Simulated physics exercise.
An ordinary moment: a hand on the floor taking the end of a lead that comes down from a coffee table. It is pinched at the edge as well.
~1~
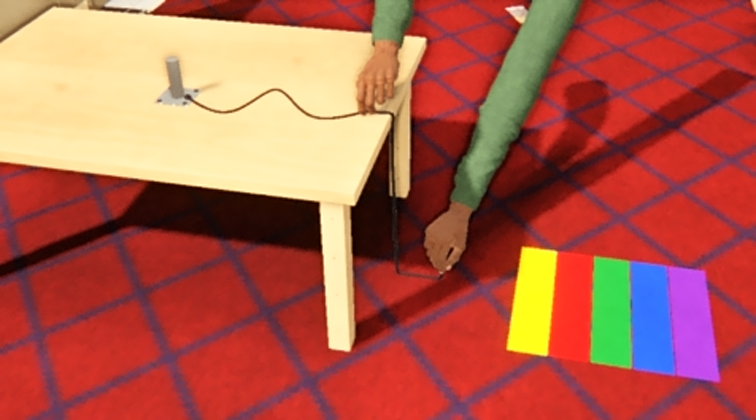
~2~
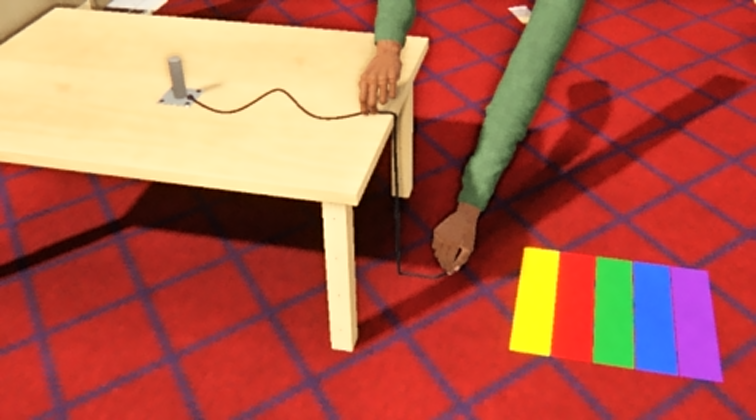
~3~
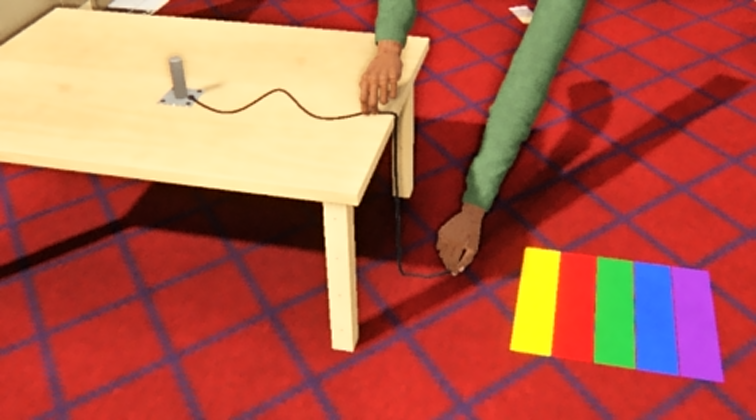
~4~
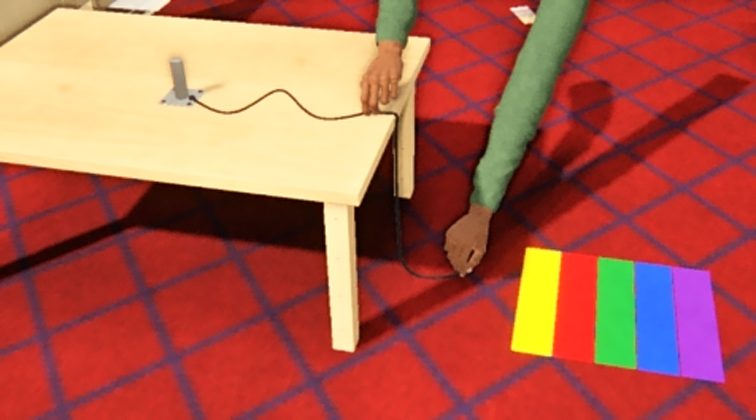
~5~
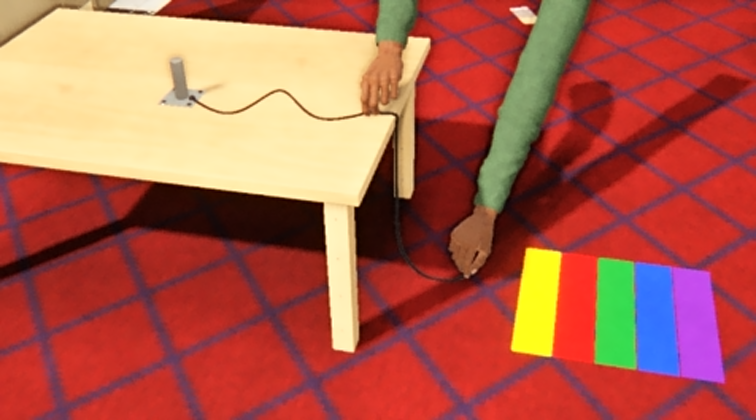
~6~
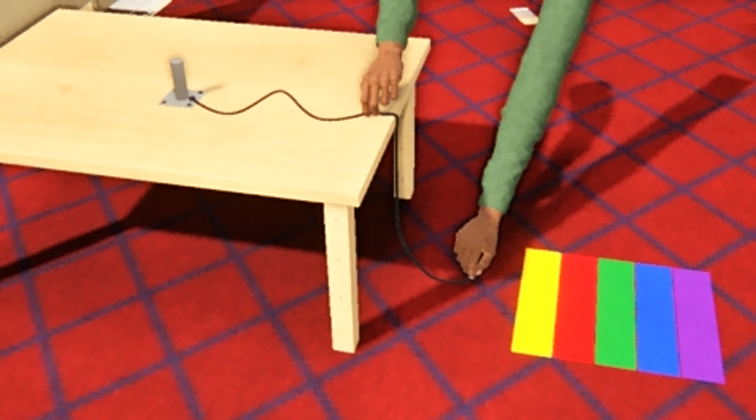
To begin with, one hand rests at the edge of a wooden coffee table on a dark lead, while another, in a green sleeve, holds its end near the red patterned carpet. The lower hand then moves slightly right toward the coloured strips, and the hanging lead bends into a looser curve.
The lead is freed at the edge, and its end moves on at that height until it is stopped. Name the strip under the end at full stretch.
The blue one.
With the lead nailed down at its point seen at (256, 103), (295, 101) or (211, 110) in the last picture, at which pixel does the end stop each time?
About (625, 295), (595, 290) and (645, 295).
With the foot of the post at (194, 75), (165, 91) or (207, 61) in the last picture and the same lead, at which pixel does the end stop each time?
The places are (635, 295), (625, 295) and (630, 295).
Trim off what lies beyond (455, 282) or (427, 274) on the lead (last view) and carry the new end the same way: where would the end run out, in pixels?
Near (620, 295) and (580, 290).
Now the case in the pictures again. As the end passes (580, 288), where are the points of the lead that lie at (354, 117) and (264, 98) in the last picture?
The first at (402, 139), the second at (287, 110).
Early on, end near (580, 288); over red.
Midway, end near (626, 294); over green.
At the end of the slack, end near (653, 298); over blue. It halts on the blue strip.
